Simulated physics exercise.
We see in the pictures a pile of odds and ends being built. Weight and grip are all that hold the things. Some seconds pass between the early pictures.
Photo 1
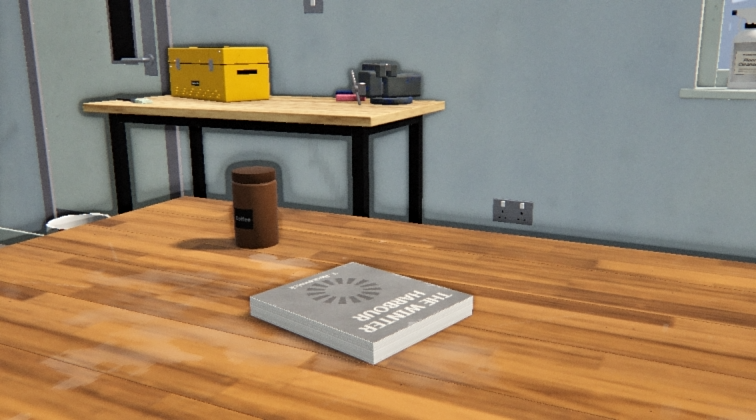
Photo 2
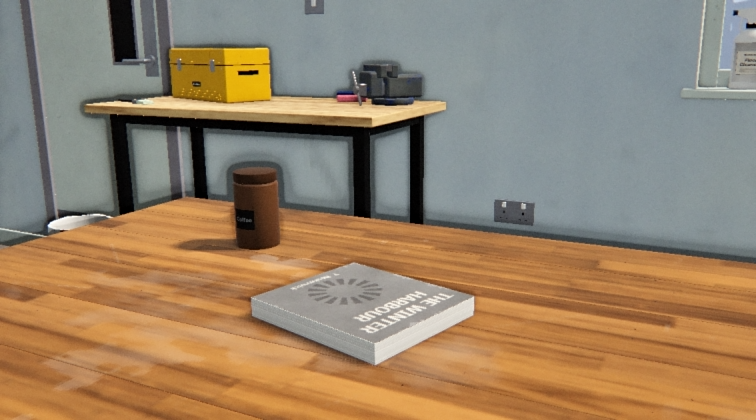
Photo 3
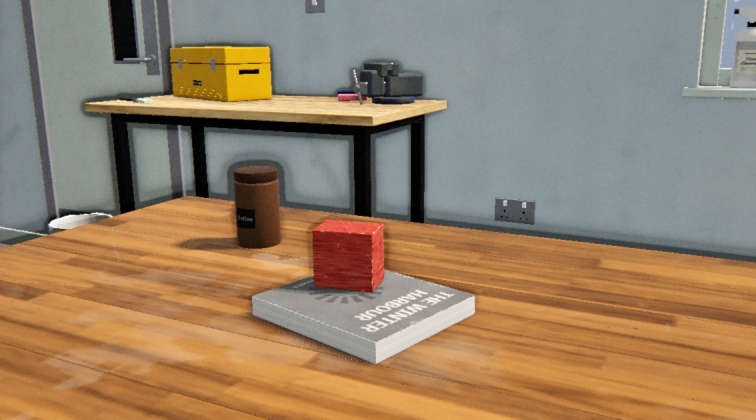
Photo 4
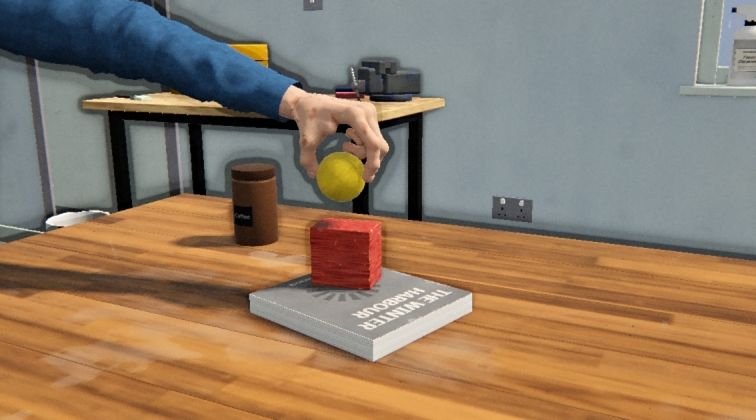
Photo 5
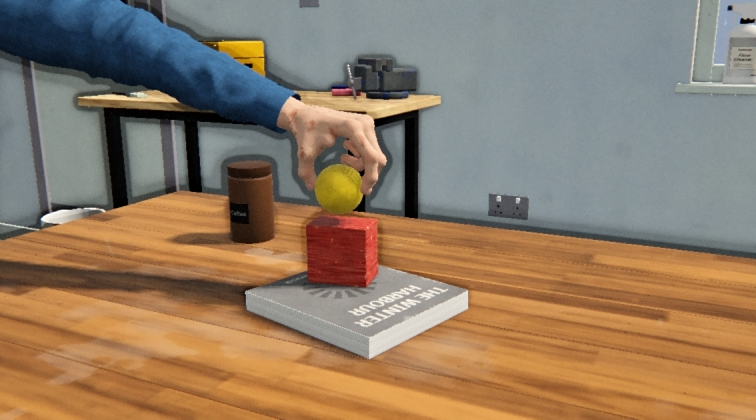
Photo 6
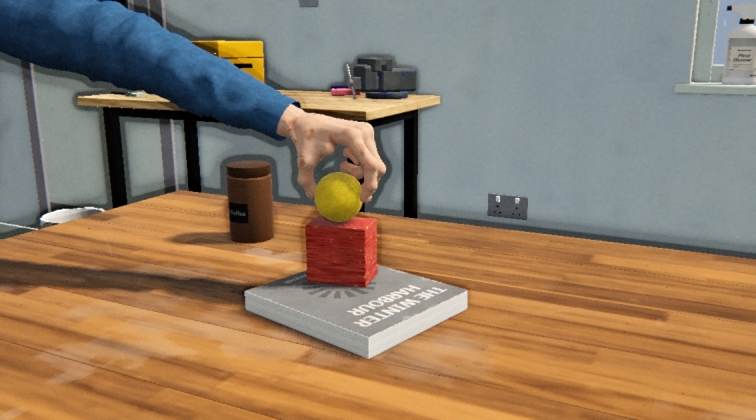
A red block appears on the grey book, then a hand lowers a yellow lemon onto it.
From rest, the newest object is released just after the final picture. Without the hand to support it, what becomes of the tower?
The tower remains standing.
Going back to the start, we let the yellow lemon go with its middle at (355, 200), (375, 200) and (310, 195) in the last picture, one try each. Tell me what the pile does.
Try 1: Stable. Try 2: Falls over. Try 3: Falls over.
Then, 0.20 s later than the last frame, all is still.
Then, 0.50 s later than the last frame, yellow lemon resting near (339, 198).
When it is over, all 4 as before. End places, in pixels of the last picture, yellow lemon near (339, 198). The pile holds.
